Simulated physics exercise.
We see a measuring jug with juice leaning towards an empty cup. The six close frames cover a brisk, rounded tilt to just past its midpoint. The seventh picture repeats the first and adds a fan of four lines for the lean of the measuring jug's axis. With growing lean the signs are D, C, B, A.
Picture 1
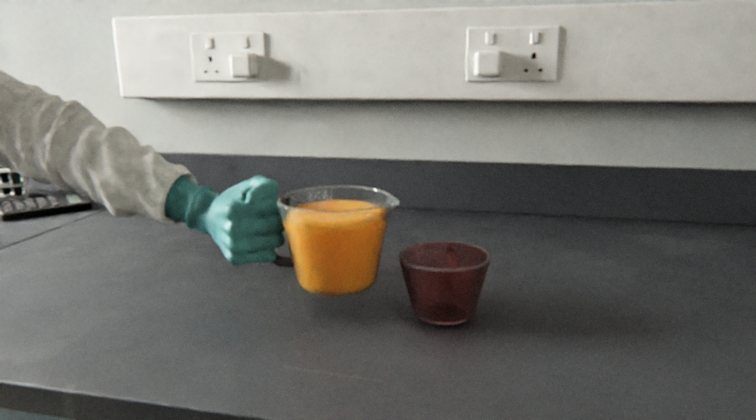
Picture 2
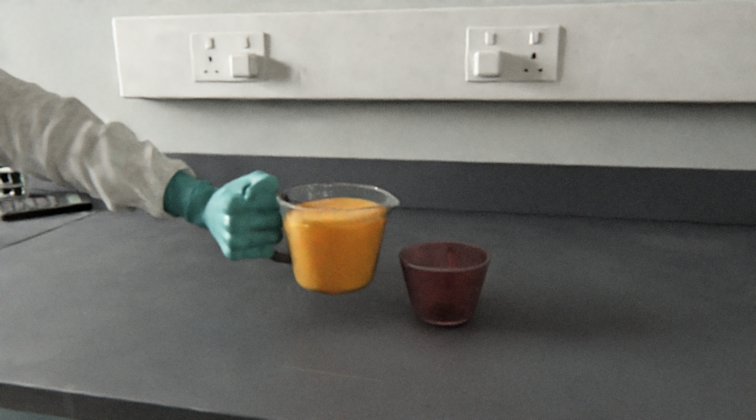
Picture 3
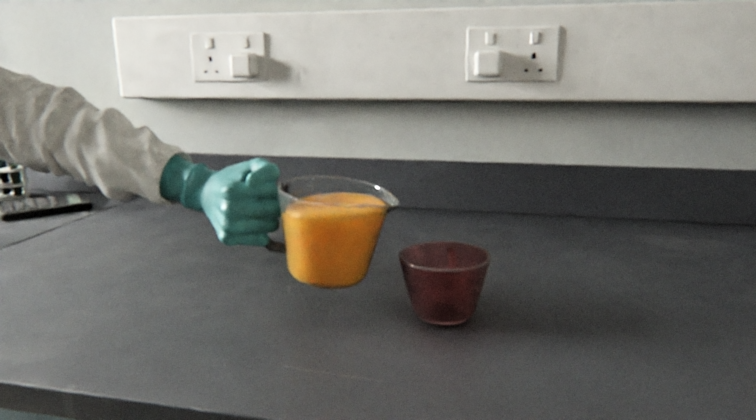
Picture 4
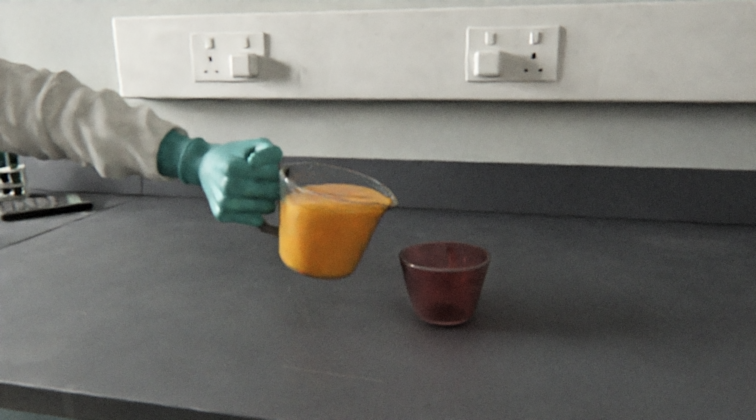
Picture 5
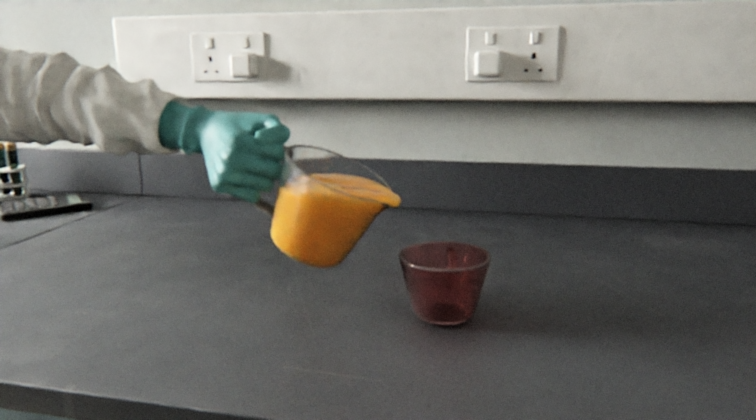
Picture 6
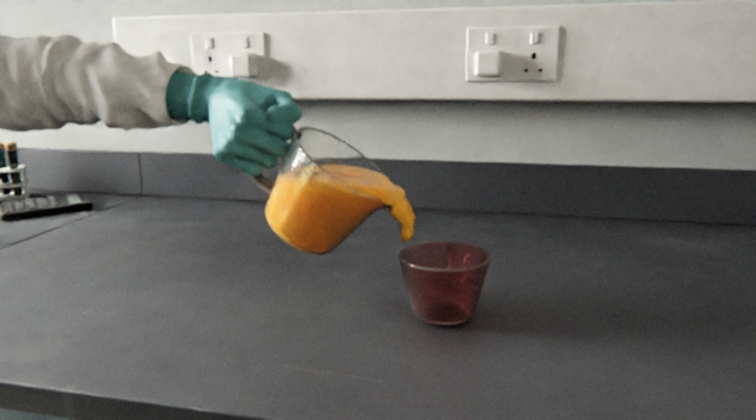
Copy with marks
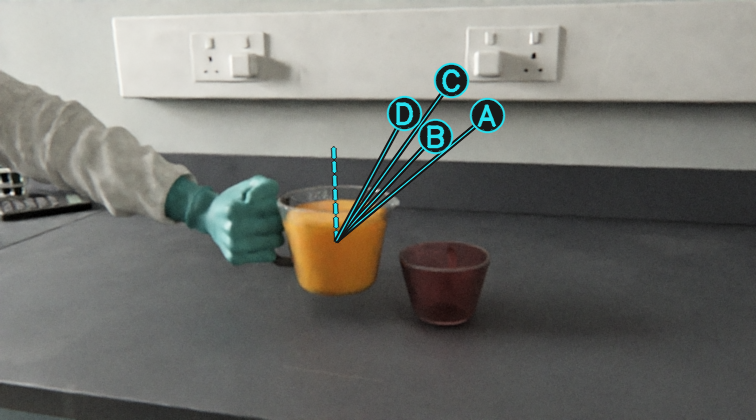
A gloved hand tilts a jug of orange juice rightward until juice streams over its lip.
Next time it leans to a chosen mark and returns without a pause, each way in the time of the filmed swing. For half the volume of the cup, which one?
C beats the others.
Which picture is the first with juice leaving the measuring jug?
In picture 5.
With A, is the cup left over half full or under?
Over half.
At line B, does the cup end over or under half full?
Over half.
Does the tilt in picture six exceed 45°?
No.
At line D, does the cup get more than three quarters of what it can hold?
No, less.
On the marked copy, A at (474, 126); B at (422, 148); C at (441, 94); D at (397, 128).
For line A, the cup ends with about 92 % of what it can hold.
For line B, the cup ends with about 71 % of what it can hold.
For line C, the cup ends with about 51 % of what it can hold.
For line D, the cup ends with about 32 % of what it can hold.
